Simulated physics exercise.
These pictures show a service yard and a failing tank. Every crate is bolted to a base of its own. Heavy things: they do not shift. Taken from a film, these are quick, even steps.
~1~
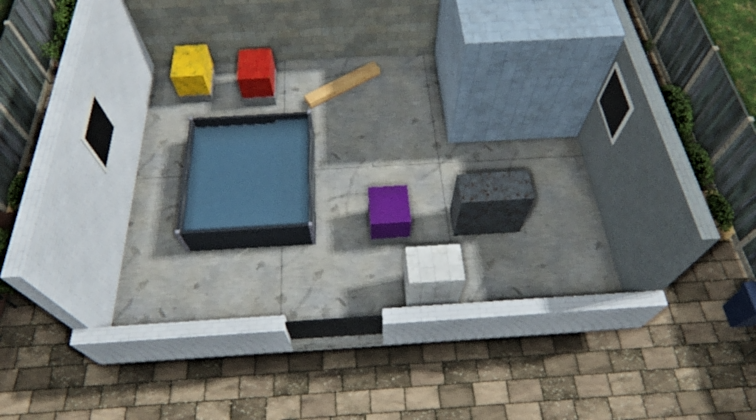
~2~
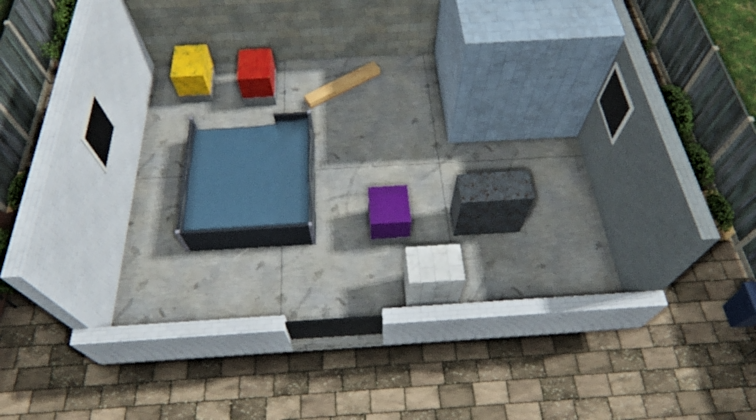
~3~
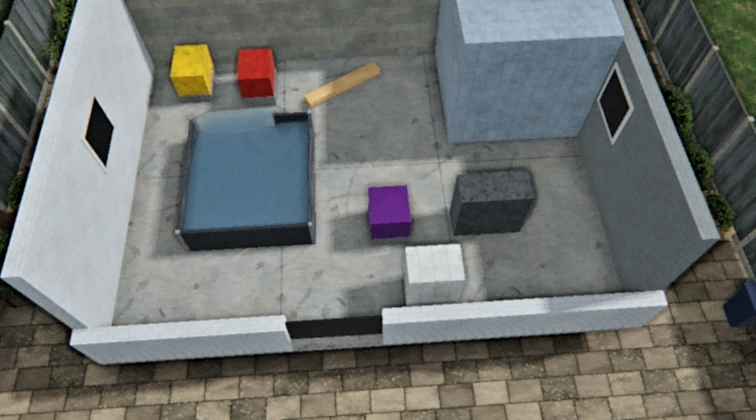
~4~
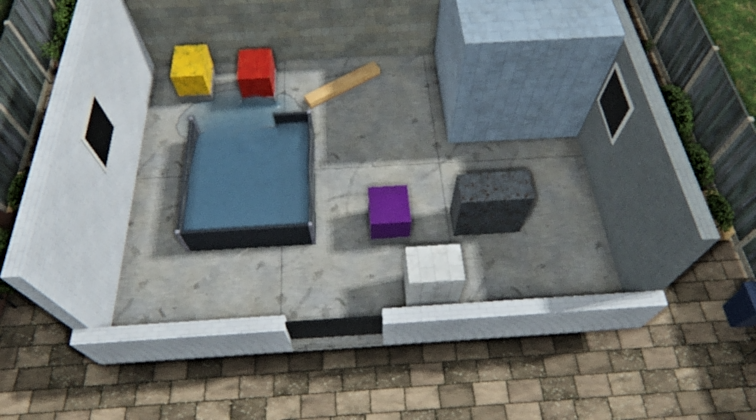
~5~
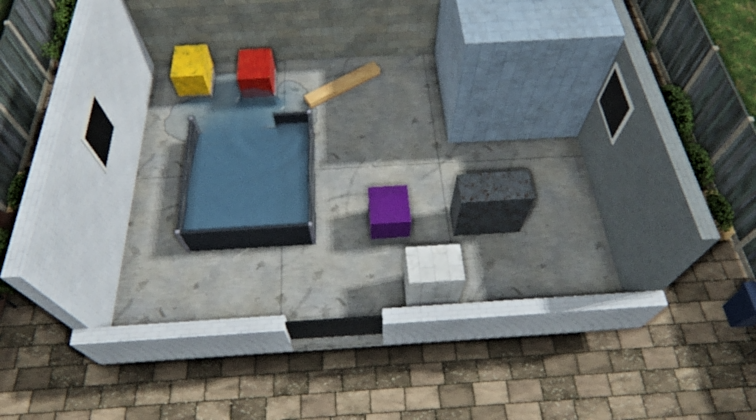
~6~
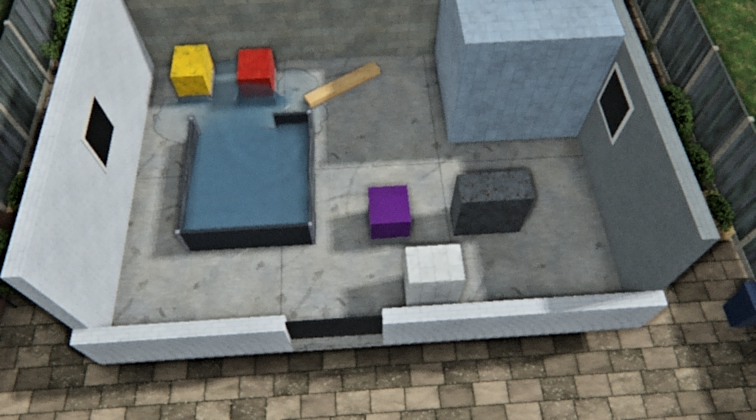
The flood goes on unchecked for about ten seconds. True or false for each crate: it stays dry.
Red crate: False, it gets wet; yellow crate: False, it gets wet; purple crate: True, it stays dry.
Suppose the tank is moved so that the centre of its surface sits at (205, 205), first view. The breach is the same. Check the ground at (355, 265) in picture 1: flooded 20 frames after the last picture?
That point would end up bone-dry.
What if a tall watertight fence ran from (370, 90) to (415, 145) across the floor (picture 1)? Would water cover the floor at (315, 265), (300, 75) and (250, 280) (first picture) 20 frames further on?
As listed: Not flooded, covered, clear.
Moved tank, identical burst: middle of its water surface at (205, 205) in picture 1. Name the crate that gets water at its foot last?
I'd go with the crate marked purple.
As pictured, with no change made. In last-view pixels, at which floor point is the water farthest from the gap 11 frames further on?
(432, 57).
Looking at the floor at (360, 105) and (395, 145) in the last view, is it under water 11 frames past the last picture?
Going in order, I'd say drenched for the first and drenched for the second.
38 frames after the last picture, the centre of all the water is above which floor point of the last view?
I reckon somewhere around (279, 164).
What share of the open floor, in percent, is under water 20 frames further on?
Close to 50 in a hundred, I think.
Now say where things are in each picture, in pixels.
The first frame shows the water tank at (248, 171) is whole and still.
In the second frame, water pours out on the water tank's far side and has run to a hidden place.
In the third frame, the front is at a hidden place, out from the gap on the water tank's far side.
In the fourth frame, water pours out on the water tank's far side and has run to (293, 104).
In the fifth frame, the front is at (222, 77), out from the gap on the water tank's far side.
In the sixth frame, water pours out on the water tank's far side and has run to (215, 64).
A moment on, water covers 15 % of the floor; the red crate water round its plinth, the yellow crate water round its plinth, the purple crate not reached.
Next, water covers 30 % of the floor; the red crate water round its plinth, the yellow crate water round its plinth, the purple crate not reached.
Then, water covers 50 % of the floor; the red crate water round its plinth, the yellow crate water round its plinth, the purple crate water round its plinth.
Later, water covers 75 % of the floor; the red crate water round its plinth, the yellow crate water round its plinth, the purple crate water round its plinth.
In the end, water covers 100 % of the floor; the red crate was topped, the yellow crate was topped, the purple crate stayed above the water.
